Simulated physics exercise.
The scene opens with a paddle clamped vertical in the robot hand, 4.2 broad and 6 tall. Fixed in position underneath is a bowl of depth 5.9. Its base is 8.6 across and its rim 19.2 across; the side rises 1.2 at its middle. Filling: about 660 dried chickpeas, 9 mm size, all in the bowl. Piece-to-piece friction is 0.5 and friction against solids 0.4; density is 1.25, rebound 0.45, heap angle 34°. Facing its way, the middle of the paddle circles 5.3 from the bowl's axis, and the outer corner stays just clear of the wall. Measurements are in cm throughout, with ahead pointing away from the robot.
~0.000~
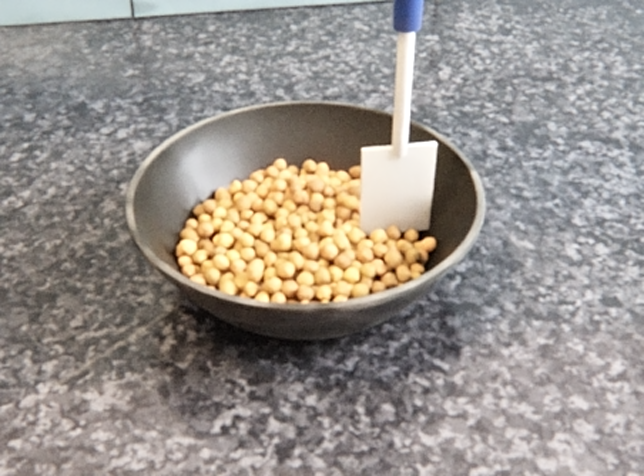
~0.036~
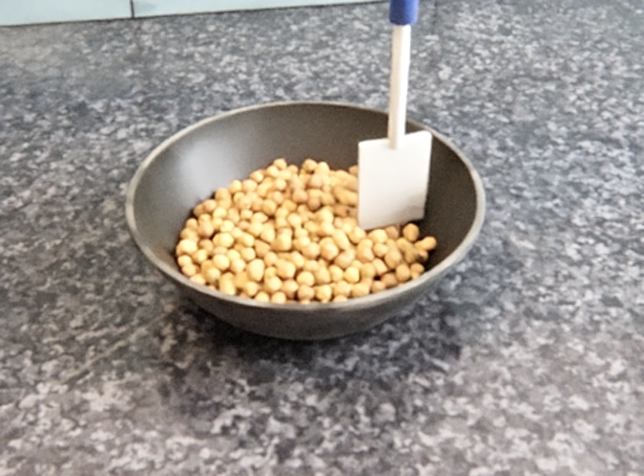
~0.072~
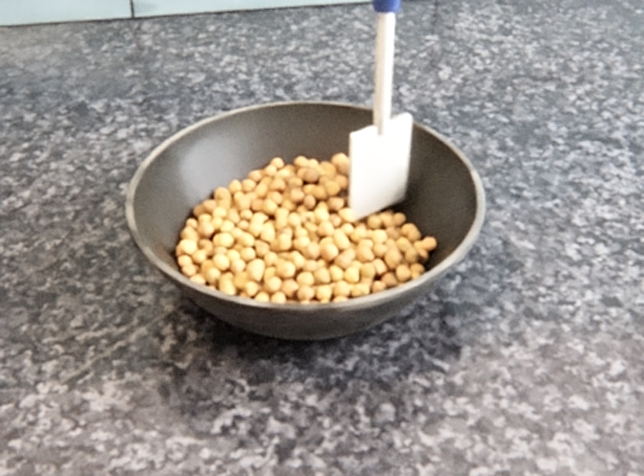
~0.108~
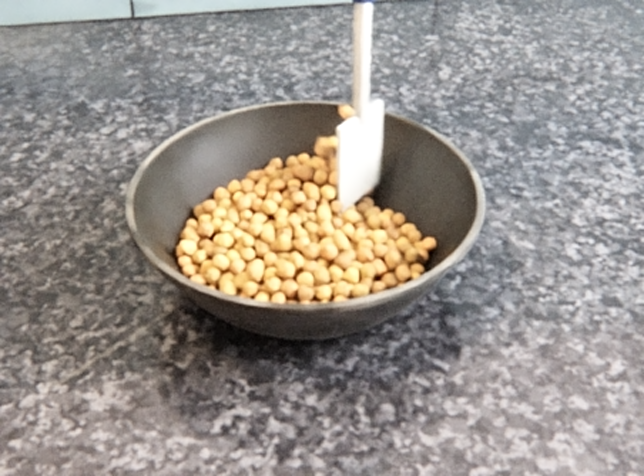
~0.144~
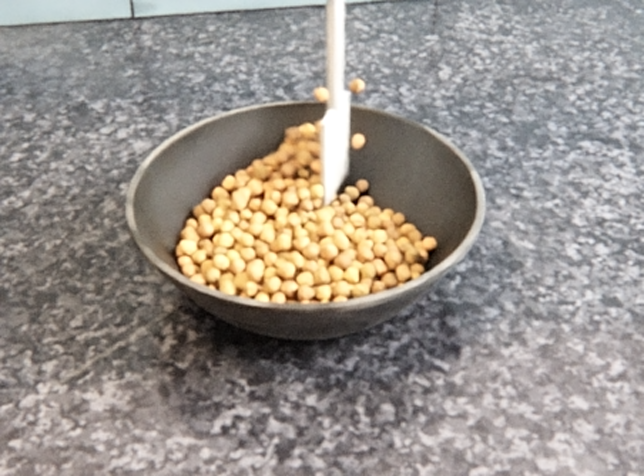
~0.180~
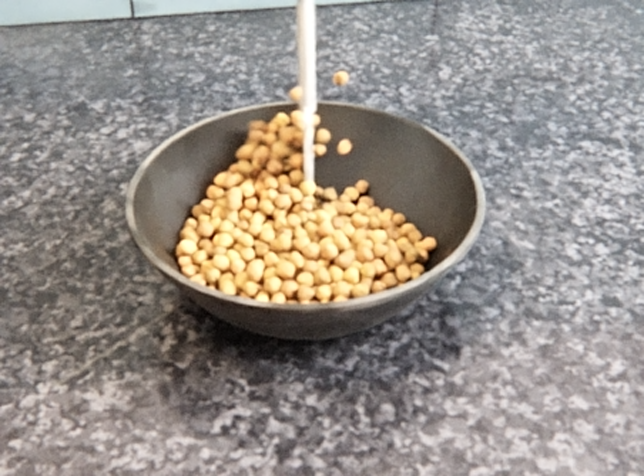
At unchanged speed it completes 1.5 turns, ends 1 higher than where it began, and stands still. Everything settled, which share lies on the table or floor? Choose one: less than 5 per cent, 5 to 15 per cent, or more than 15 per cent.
The share is 5 to 15 per cent.
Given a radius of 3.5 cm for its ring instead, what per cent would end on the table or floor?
Then about 0 %.
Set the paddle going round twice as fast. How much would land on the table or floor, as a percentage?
25 %.
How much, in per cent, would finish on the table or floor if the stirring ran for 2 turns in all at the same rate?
Roughly 10 per cent would end up there.
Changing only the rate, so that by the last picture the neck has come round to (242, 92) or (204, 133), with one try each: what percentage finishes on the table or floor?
Near 20 per cent for the first, near 30 per cent for the second.
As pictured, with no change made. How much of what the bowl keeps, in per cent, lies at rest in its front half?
I'd say around 50 per cent.
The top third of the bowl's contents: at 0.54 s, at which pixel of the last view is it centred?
(329, 282), roughly.
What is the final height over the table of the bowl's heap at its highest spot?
It reaches some 5.0 cm above the table.
After 0.54 s, 260° round, highest piece 8 above the table; 637 in the bowl, 19 on the table or floor, 8 in flight or on the tool.
After 0.89 s, 80° round, highest piece 6 above the table; 618 in the bowl, 46 on the table or floor.
After 1.27 s, 180° round, highest piece 5 above the table; 618 in the bowl, 46 on the table or floor.
After 1.97 s, 180° round, highest piece 5 above the table; 618 in the bowl, 46 on the table or floor.
In the end, 618 in the bowl, 46 on the table or floor. That is 7 % on the table or floor.
